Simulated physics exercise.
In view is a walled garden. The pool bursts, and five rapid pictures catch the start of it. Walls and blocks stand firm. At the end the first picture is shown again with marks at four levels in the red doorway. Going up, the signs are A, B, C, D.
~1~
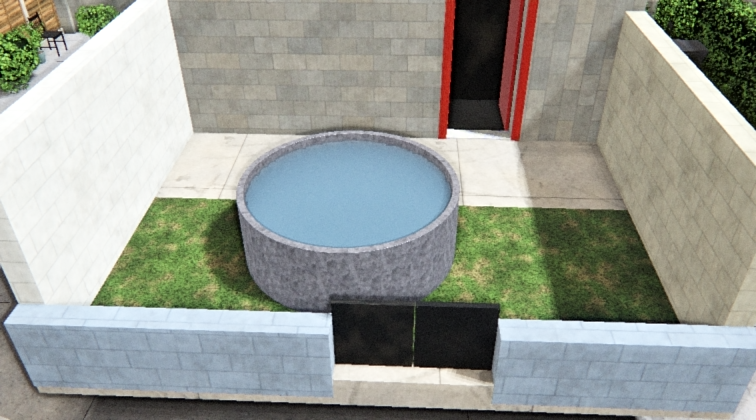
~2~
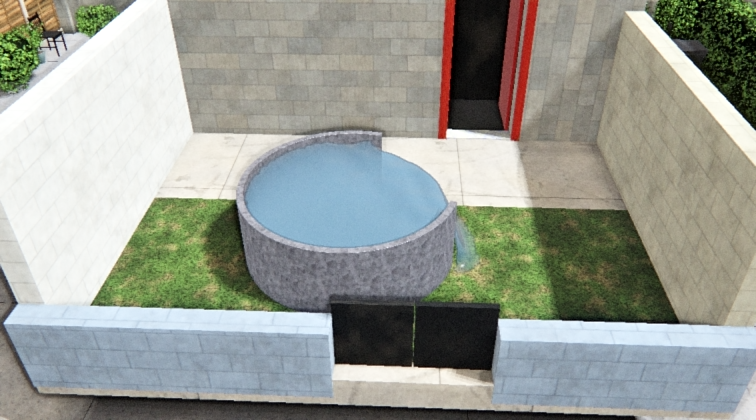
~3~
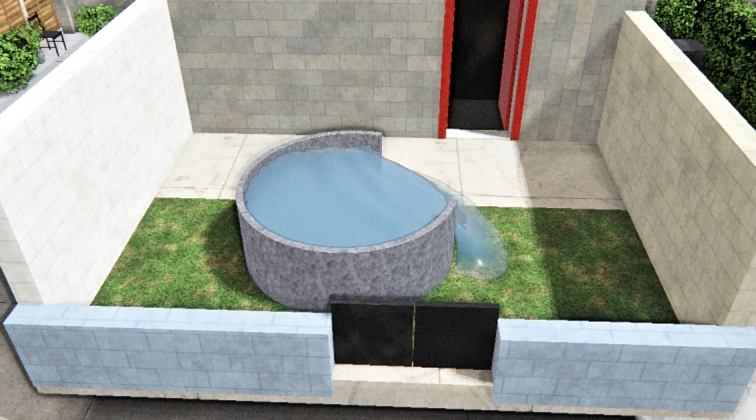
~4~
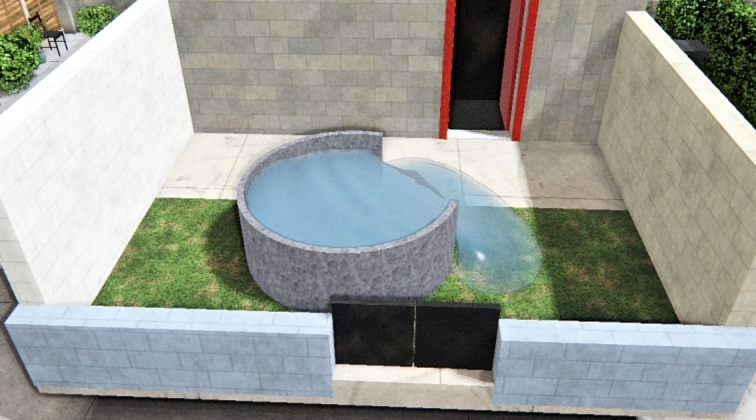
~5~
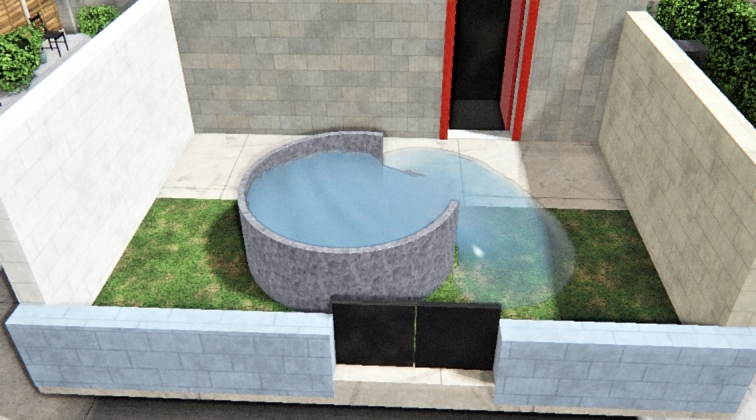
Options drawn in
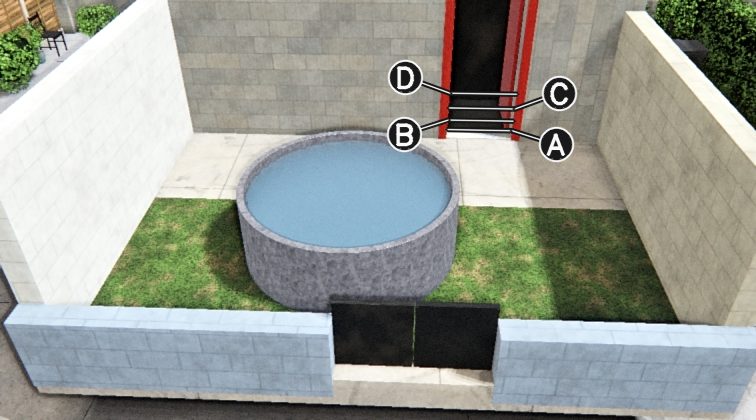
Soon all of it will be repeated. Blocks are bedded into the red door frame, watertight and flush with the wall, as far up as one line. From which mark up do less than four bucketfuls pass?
The answer is height B.
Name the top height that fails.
That is height A.
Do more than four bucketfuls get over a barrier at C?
No.
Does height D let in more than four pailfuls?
No, that is safe.
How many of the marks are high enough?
Three.
On the marked copy, A at (479, 130); B at (480, 120); C at (481, 108); D at (483, 93); from the bottom up A, B, C, D.
If A is chosen, about 14 bucketfuls get in.
If B is chosen, a splash gets over, under a bucket.
If C is chosen, nothing gets over.
If D is chosen, nothing gets over.
